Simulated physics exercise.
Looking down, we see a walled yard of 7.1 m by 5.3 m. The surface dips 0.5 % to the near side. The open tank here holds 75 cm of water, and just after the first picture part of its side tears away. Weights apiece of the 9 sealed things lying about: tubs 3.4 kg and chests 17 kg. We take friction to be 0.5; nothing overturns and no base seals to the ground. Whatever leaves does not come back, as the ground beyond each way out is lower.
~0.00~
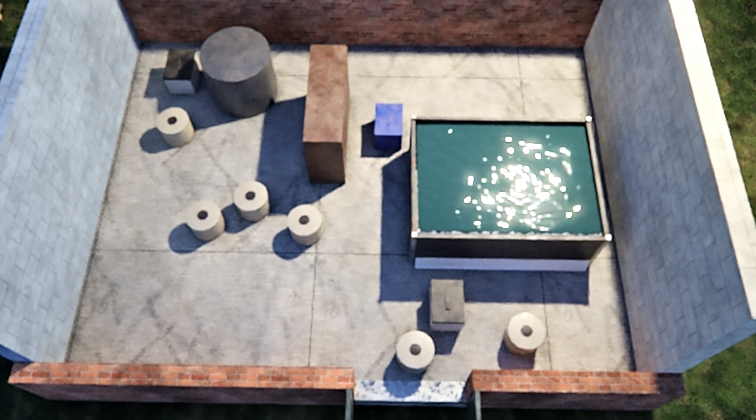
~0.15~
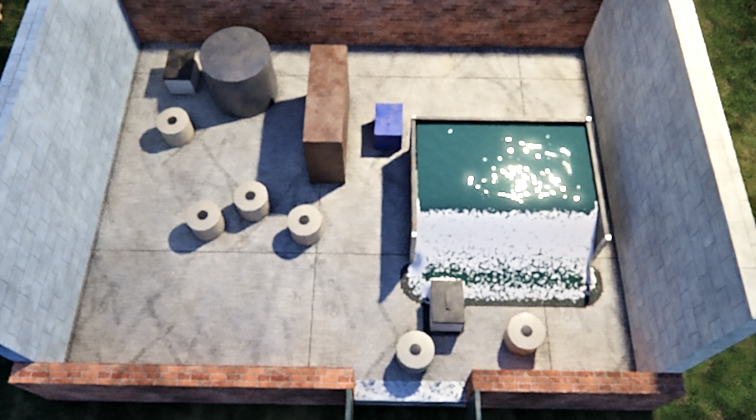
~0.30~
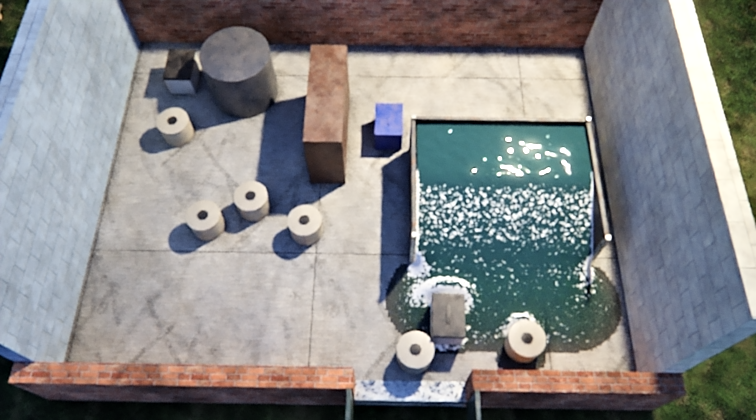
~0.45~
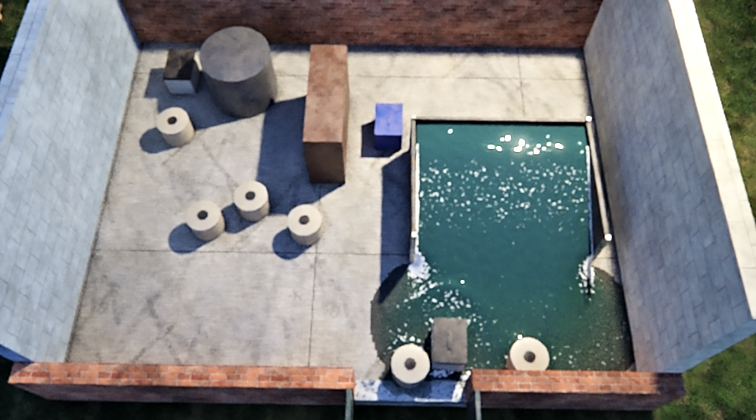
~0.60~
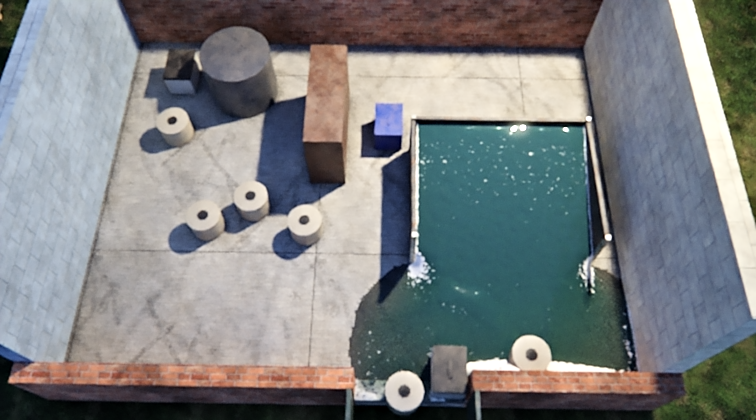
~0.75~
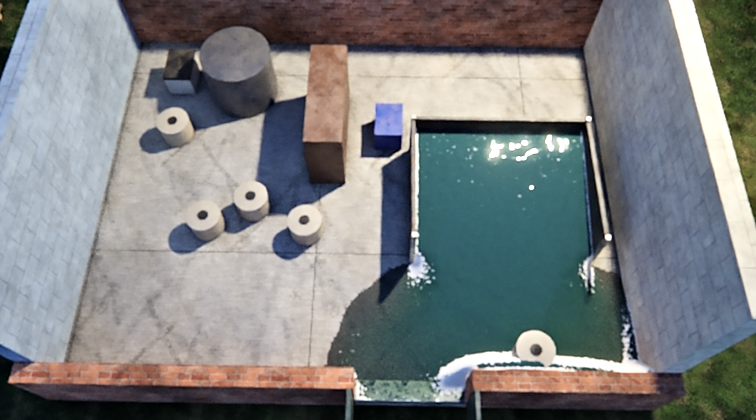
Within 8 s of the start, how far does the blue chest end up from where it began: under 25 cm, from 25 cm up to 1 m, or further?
Under 25 cm.
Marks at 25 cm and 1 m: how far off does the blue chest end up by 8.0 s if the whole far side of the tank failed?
The answer: The blue chest is taken far off.
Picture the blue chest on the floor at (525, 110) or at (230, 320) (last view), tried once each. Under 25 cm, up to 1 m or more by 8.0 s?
Nearly still; swept far.
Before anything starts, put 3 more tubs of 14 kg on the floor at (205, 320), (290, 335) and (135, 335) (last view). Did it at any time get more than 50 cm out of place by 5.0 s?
Listed order gives above the limit, above the limit, above the limit.
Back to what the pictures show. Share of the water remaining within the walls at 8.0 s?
Some 68 per cent remains.
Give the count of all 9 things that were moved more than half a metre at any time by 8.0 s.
5.
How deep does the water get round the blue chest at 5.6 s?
Around 4 cm.
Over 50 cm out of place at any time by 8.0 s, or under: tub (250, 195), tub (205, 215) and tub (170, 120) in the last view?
The first never reached the threshold, the second topped the threshold, and the third topped the threshold.
After 1.6 s the blue chest is near (389, 119), 0.0 m from its start, aground; 2 of 9 are out; 1 afloat.
After 3.6 s the blue chest is near (389, 119), 0.0 m from its start, aground; 2 of 9 are out; 1 afloat.
After 5.6 s the blue chest is near (389, 119), 0.0 m from its start, aground; 2 of 9 are out; 2 afloat.
After 8.0 s the blue chest is near (389, 119), 0.0 m from its start, aground; 2 of 9 are out; 6 afloat.
